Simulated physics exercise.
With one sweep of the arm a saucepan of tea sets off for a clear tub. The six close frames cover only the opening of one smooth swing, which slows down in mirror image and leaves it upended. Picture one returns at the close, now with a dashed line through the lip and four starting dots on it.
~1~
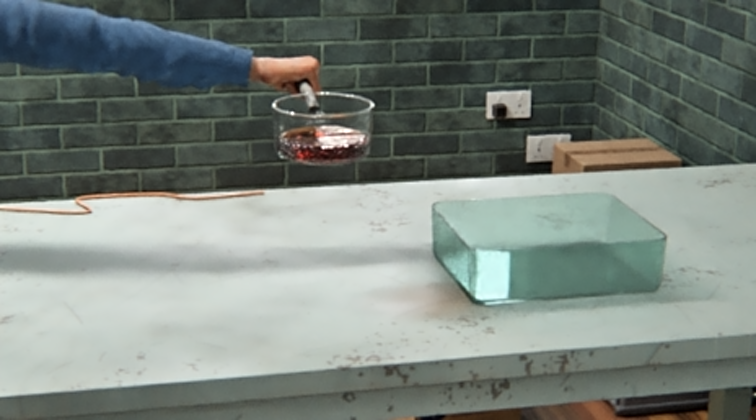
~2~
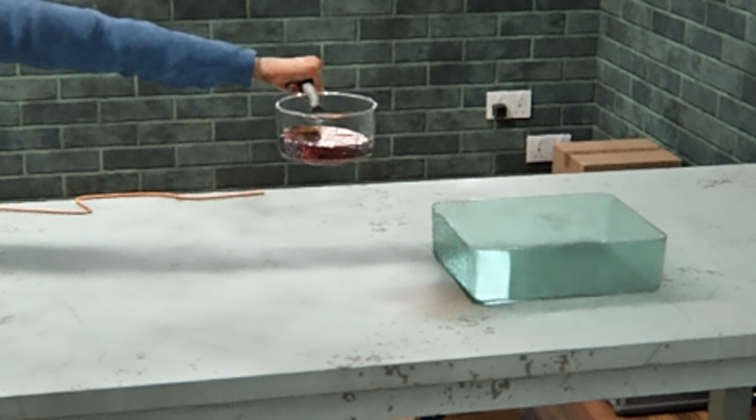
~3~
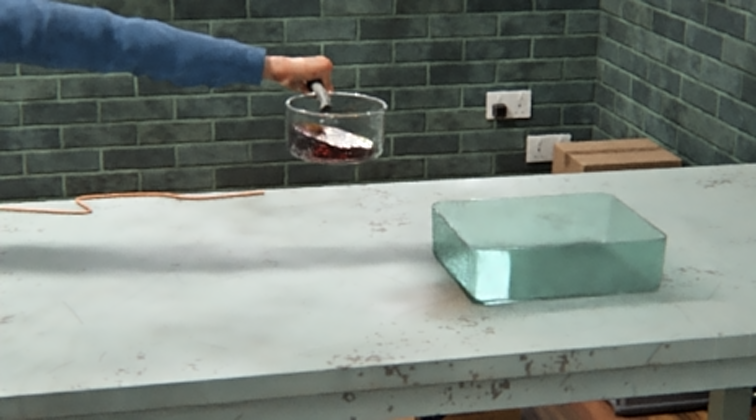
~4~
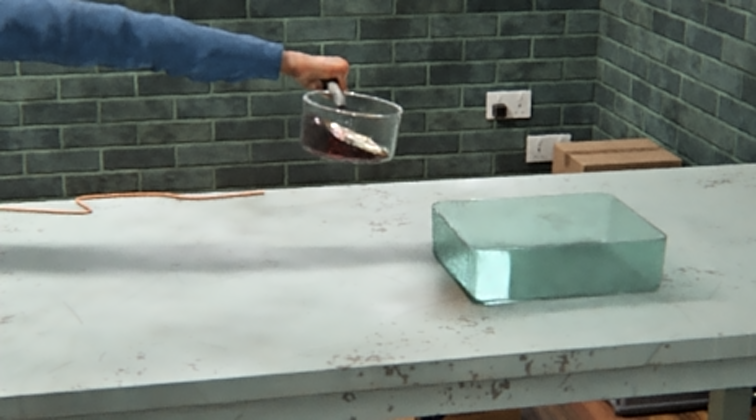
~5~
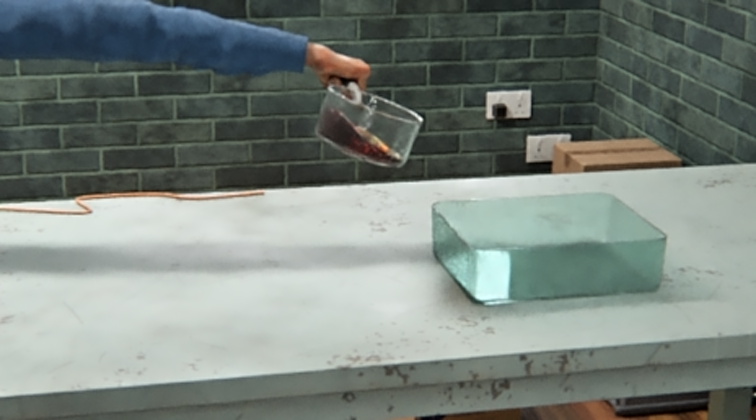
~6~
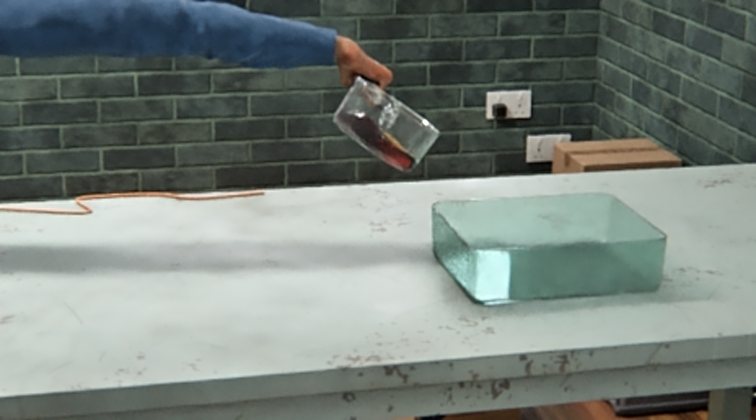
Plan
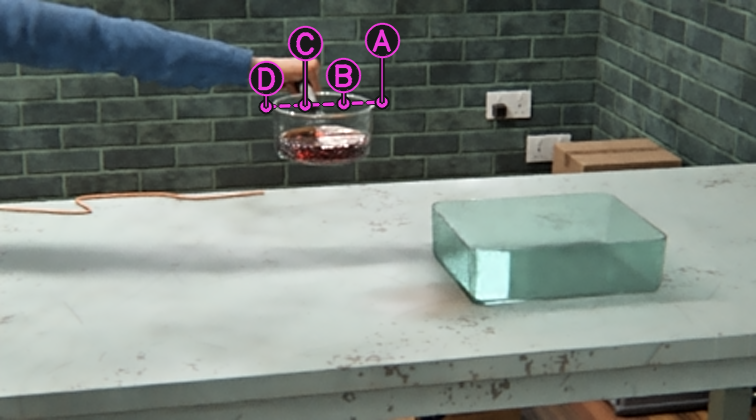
In a room with green brick walls, a blue-sleeved arm holds a clear pan of reddish-brown liquid level above a pale, worn table, left of a clear greenish tub. The arm moves the pan rightward, the liquid shifting inside, then tilts it steadily down to the right, the liquid gathering toward its lower side.
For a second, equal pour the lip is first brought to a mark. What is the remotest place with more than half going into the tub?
Choose C.
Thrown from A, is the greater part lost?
No.
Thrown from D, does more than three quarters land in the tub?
No, it does not.
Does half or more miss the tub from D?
Yes, it does.
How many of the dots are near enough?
Three of them.
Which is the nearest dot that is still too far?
Dot D.
On the marked copy, A at (382, 102); B at (343, 103); C at (305, 105); D at (266, 106).
If A is chosen, about 87 % lands in the tub, 8 % falls short and 5 % goes beside or beyond.
If B is chosen, about 74 % lands in the tub, 15 % falls short and 11 % goes beside or beyond.
If C is chosen, about 62 % lands in the tub, 27 % falls short and 11 % goes beside or beyond.
If D is chosen, about 35 % lands in the tub, 58 % falls short and 7 % goes beside or beyond.
